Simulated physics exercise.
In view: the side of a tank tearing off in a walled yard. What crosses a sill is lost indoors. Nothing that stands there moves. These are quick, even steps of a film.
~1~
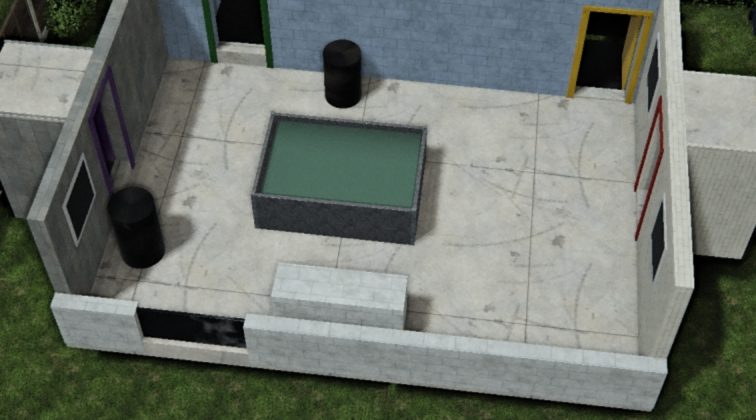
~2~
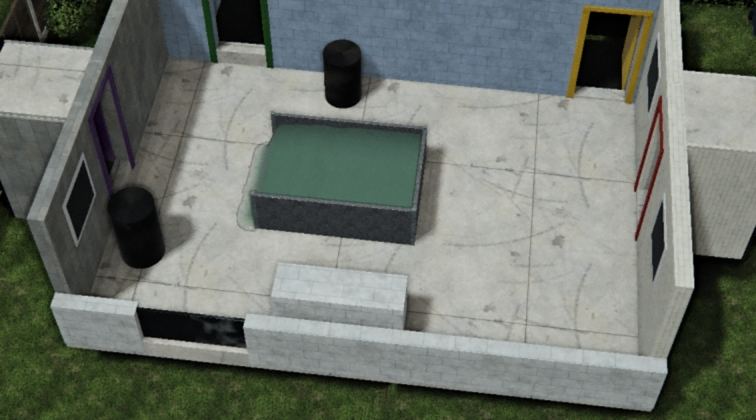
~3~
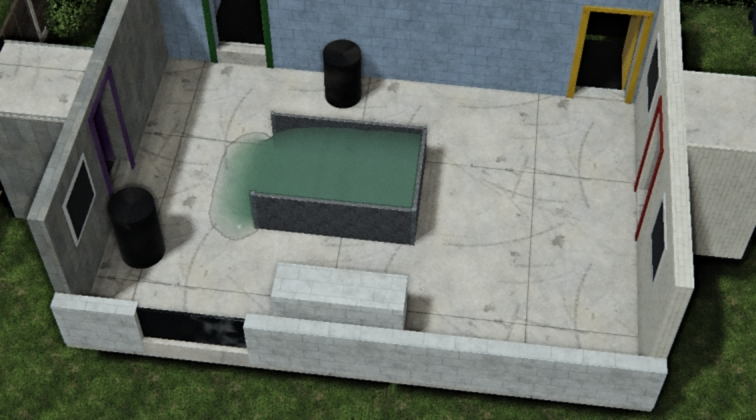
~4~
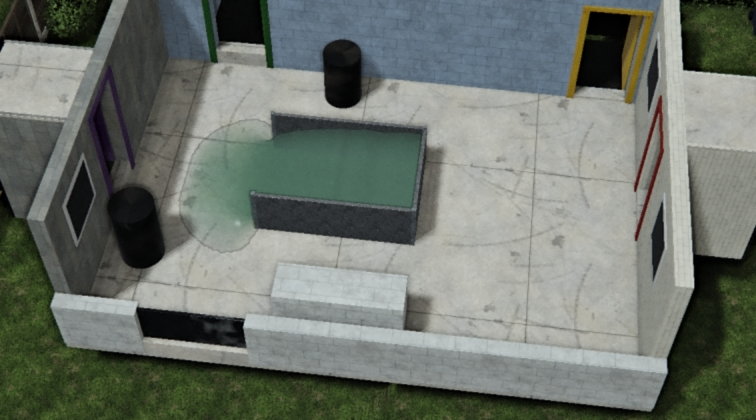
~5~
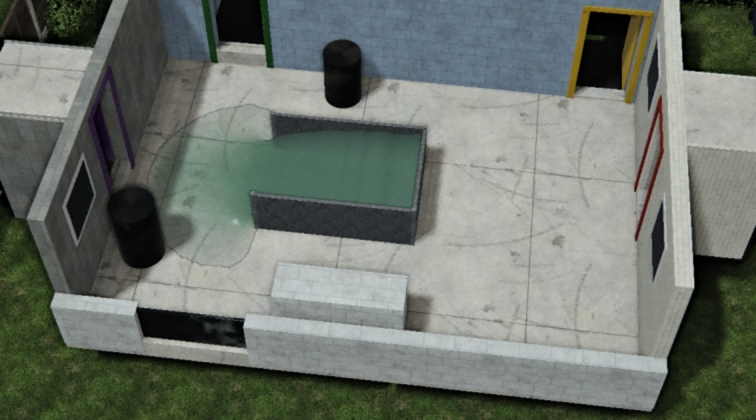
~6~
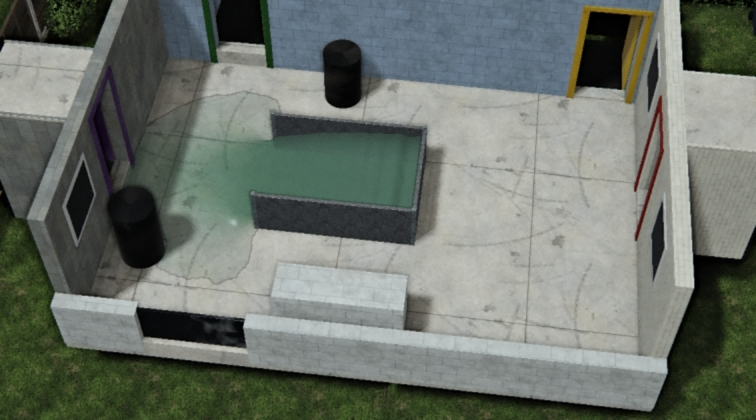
In a walled yard with a pale floor, the left side of an open tank gives way and green water pours out, spreading leftward across the floor in a widening sheet around a black barrel near the purple-framed doorway.
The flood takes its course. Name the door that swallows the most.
Most goes in at the purple door.
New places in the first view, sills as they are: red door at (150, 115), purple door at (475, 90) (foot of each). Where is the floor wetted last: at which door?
Last comes the yellow-painted one.
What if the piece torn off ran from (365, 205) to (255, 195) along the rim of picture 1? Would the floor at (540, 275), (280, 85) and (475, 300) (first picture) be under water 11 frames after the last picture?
As listed: Wet, clear, flooded.
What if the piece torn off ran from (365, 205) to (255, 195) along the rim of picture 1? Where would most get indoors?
That is the yellow one.
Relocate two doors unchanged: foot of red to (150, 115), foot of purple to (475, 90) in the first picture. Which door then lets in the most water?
I say the one in red.
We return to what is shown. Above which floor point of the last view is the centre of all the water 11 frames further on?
Around (237, 181).
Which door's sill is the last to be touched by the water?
Last comes the red one.
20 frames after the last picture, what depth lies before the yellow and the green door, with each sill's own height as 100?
Roughly 0 per cent, then 70 per cent.
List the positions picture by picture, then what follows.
In the first frame, still water in the open tank at (341, 164).
In the second frame, water pours out at (268, 177) and has run to a hidden place.
In the third frame, the front is at (246, 139), out from the gap at (268, 178).
In the fourth frame, water pours out at (268, 179) and has run to (215, 136).
In the fifth frame, water pours out at (268, 179) and has run to (164, 150).
In the sixth frame, the front is at (145, 131), out from the gap at (268, 180).
A moment on, water covers 25 % of the floor; green door wet at the sill, nothing in, red door not reached, purple door some in, yellow door not reached.
Next, water covers 25 % of the floor; green door wet at the sill, nothing in, red door not reached, purple door a lot in, yellow door not reached.
Then, water covers 40 % of the floor; green door wet at the sill, nothing in, red door not reached, purple door a lot in, yellow door not reached.
Later, water covers 75 % of the floor; green door wet at the sill, nothing in, red door not reached, purple door a lot in, yellow door wet at the sill, nothing in.
In the end, water covers 90 % of the floor; green door wet at the sill, nothing in, red door wet at the sill, nothing in, purple door a lot in, yellow door some in; the purple door has let in the most.
